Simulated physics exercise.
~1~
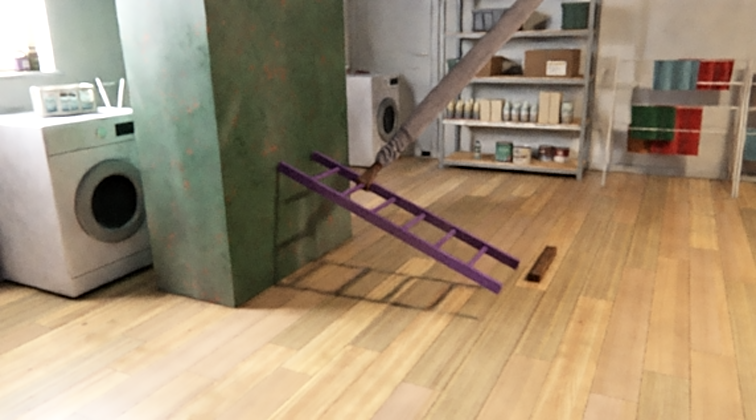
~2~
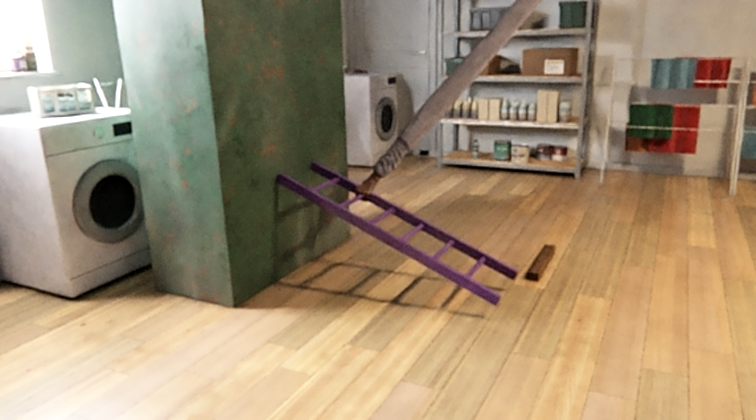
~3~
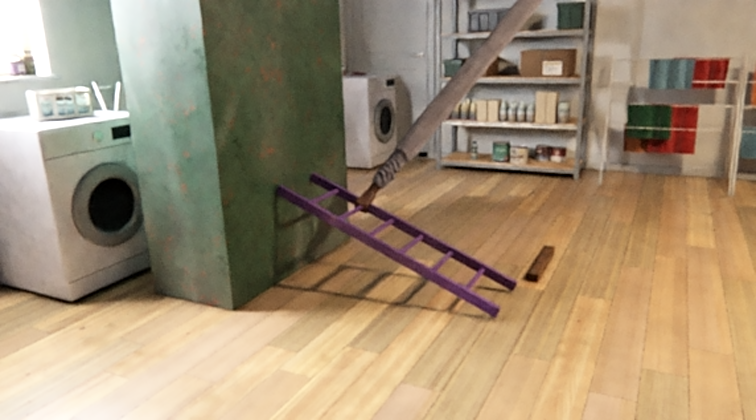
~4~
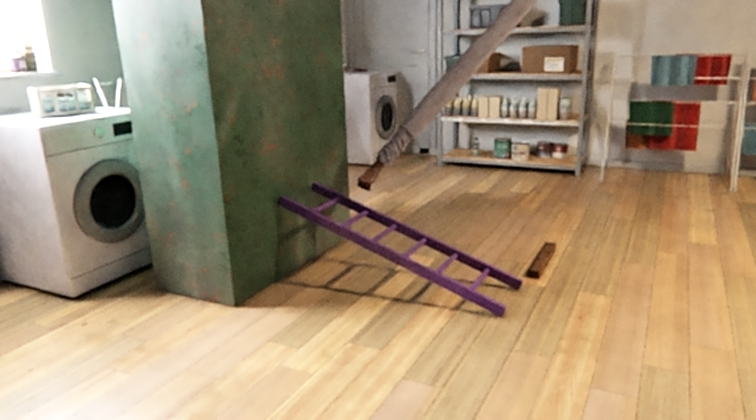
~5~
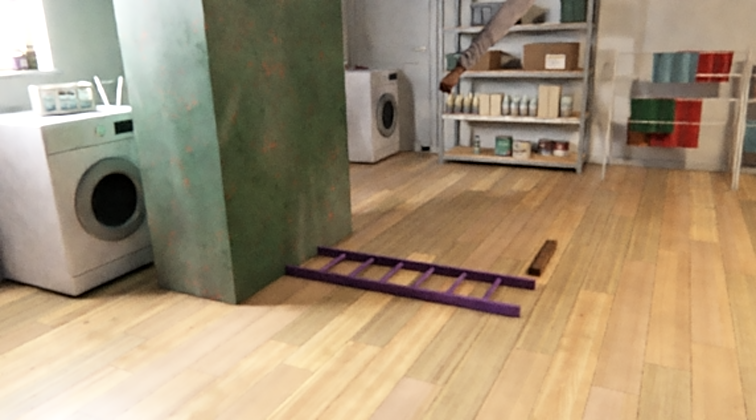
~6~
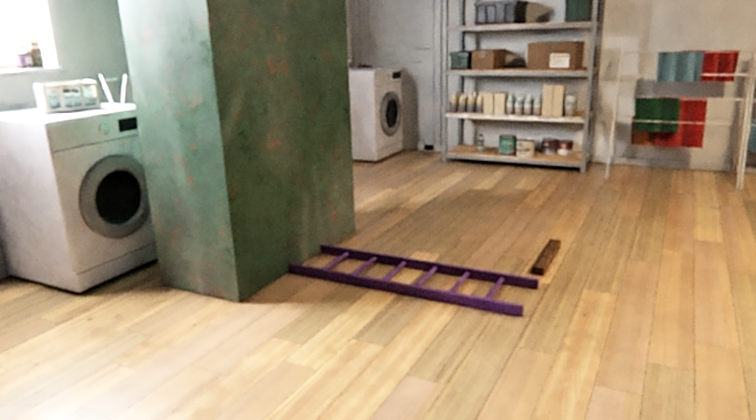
In a laundry room with a plank floor, a purple ladder-like rack leans at a low slant against a green pillar, steadied near its upper end by an arm reaching in from the upper right. A short brown batten lies on the floor just beyond the rack's lower right end. The rack sinks slightly while the hand stays close to it. Then the hand lets go and draws back toward the shelves. The rack slips down the pillar and drops flat onto the floorboards. It ends lying still beside the unmoved batten, with the arm gone from view.
